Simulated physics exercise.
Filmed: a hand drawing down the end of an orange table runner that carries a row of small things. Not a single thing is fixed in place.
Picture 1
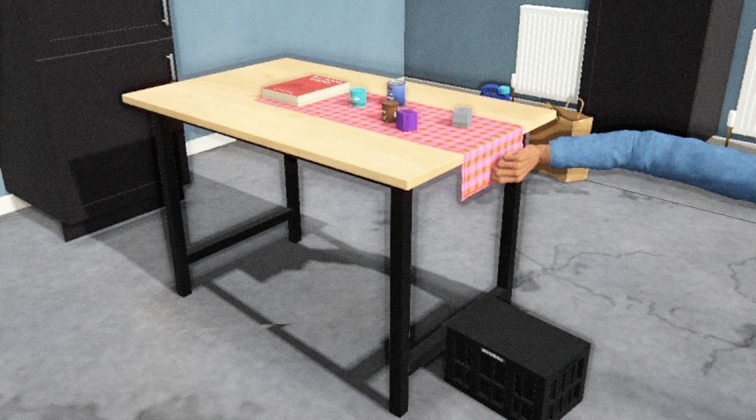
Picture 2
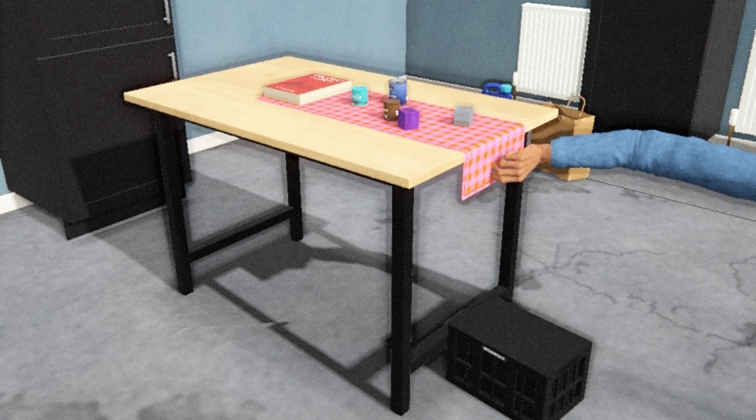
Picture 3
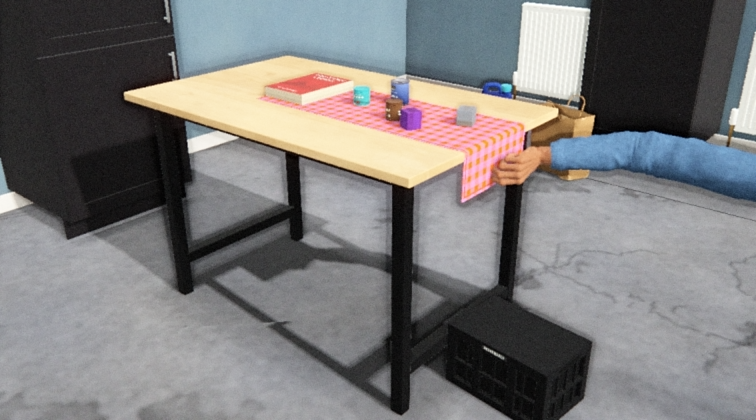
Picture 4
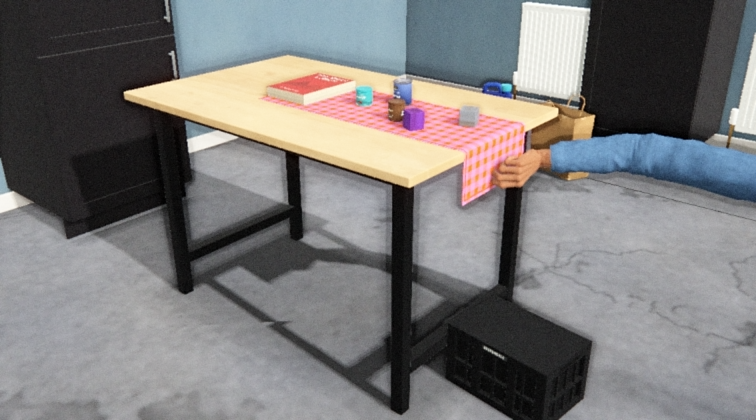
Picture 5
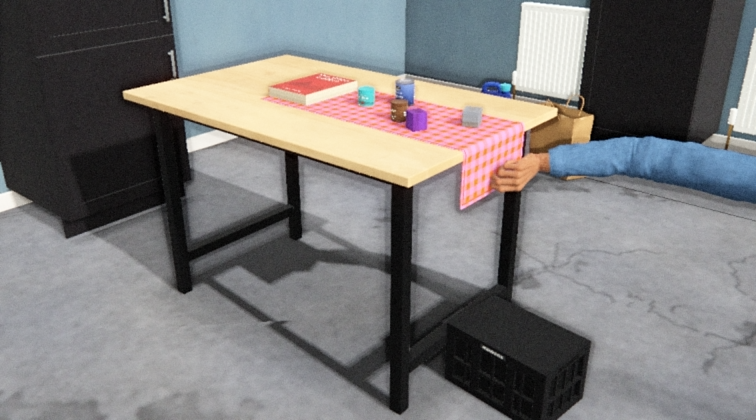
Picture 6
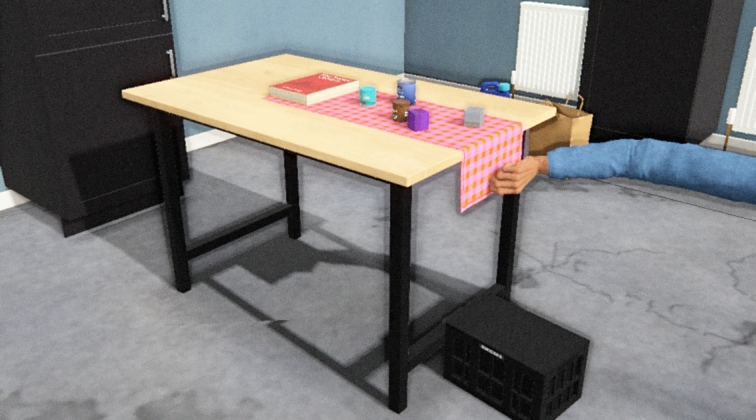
A hand slowly drawing a checked orange-pink runner down over the table's end, small cups, cubes and a red book shifting slightly right.
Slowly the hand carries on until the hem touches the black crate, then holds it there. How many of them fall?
In all, four slip off.
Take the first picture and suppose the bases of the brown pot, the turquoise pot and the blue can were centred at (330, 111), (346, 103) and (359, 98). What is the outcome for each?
Brown pot: Stays. Turquoise pot: Stays. Blue can: Stays.
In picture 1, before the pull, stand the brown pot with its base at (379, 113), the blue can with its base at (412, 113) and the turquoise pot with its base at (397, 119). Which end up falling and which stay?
As for the brown pot, it tips off; the blue can tips off; the turquoise pot tips off.
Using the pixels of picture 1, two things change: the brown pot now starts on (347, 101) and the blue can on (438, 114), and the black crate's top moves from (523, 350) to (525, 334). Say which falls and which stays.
The brown pot? Safe. The blue can? Lost.
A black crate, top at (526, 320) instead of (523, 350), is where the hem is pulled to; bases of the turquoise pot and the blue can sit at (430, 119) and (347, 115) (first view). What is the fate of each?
Result: Turquoise pot gone, blue can still there.
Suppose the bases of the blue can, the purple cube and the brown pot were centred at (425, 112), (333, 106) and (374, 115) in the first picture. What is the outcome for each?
Start with the blue can, which is lost; next the purple cube, which is kept; last the brown pot, which is lost.
Soon after, hem near (489, 231); grey cube gone.
Then, hem near (488, 276); grey cube and purple cube gone.
Further on, hem on the crate; grey cube, purple cube, brown pot and blue can gone.
At rest, hem on the crate; grey cube, purple cube, brown pot and blue can gone. The table loses four.
